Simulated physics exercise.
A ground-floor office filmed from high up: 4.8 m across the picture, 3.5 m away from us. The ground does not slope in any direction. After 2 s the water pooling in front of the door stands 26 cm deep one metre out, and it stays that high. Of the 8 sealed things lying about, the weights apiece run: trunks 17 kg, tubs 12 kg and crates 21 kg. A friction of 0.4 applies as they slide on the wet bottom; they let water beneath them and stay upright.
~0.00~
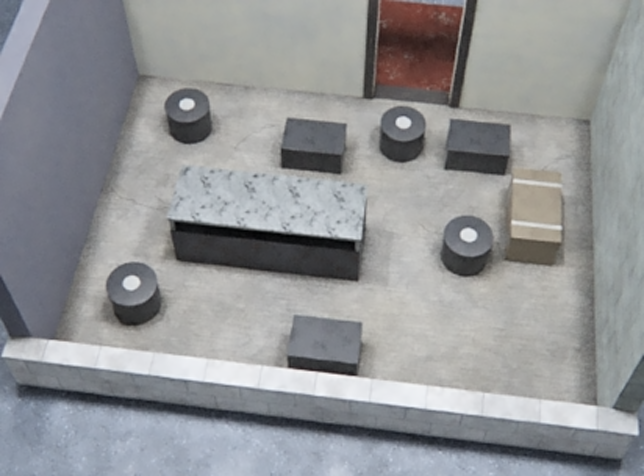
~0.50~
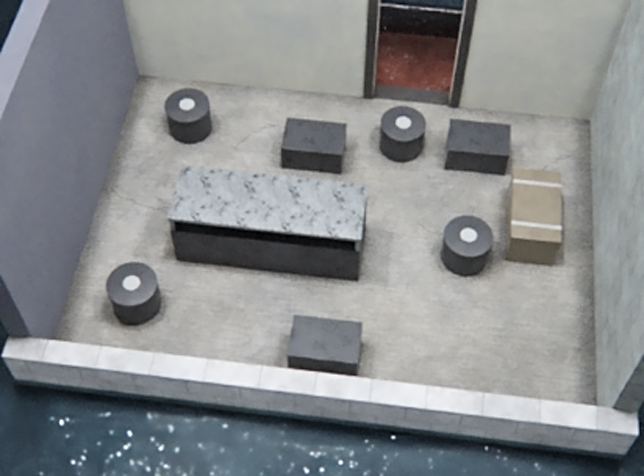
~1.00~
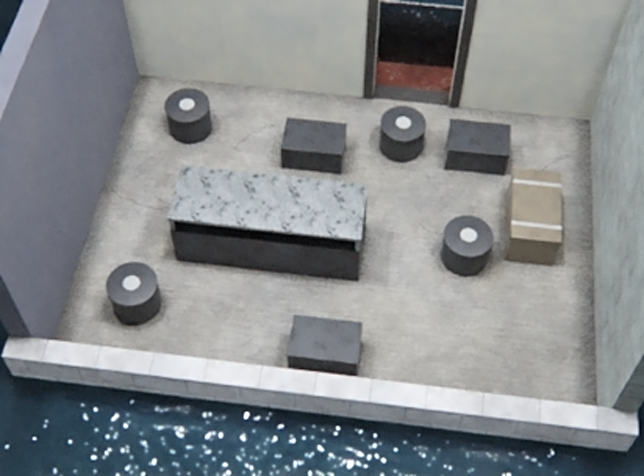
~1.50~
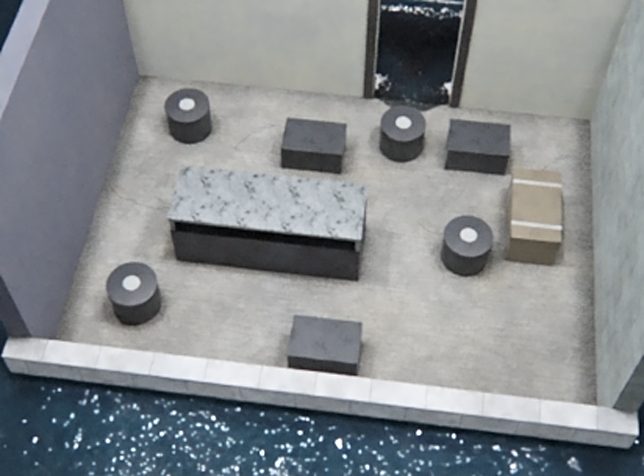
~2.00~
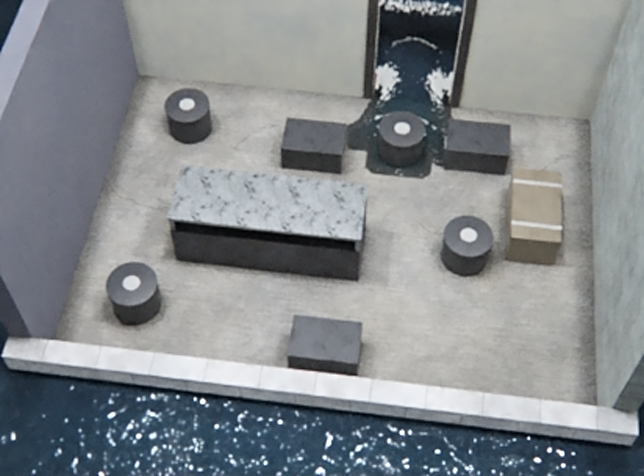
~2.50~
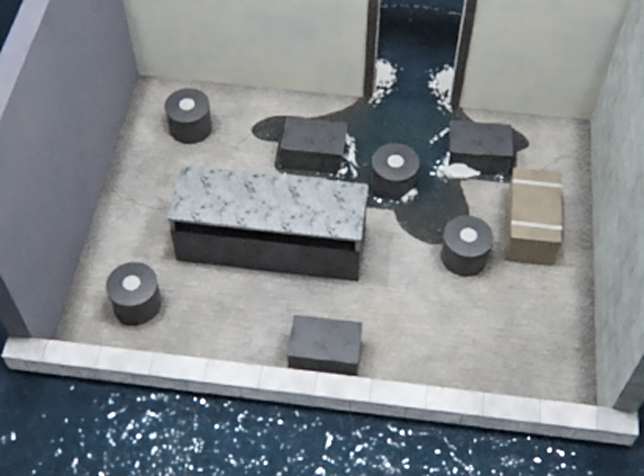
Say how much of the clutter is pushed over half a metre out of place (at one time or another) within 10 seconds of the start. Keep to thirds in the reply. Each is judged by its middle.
My answer: One to two thirds.
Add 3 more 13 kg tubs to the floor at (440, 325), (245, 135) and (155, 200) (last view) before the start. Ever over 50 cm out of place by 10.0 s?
Above the limit, then inside the limit, then inside the limit.
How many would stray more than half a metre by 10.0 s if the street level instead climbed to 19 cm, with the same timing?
In that case the number is 1.
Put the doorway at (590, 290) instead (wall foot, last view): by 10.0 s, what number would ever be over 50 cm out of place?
Then 4.
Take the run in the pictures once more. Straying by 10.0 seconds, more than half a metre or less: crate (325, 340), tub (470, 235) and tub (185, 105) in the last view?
So that's beyond it for the first, beyond it for the second and inside it for the last.
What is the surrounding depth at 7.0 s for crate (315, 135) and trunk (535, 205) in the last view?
6 and 7 cm.
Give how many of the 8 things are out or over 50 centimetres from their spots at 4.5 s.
The number I get is 2.
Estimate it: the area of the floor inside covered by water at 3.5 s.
At that time the wet patch spans about 7.0 m2.
After 3.5 s 1 of 8 are over 50 cm from their spots; 0 afloat.
After 4.5 s 2 of 8 are over 50 cm from their spots; 1 afloat.
After 7.0 s 2 of 8 are over 50 cm from their spots; 3 afloat.
After 10.0 s 3 of 8 are over 50 cm from their spots, and 3 have been at some point; 5 afloat.
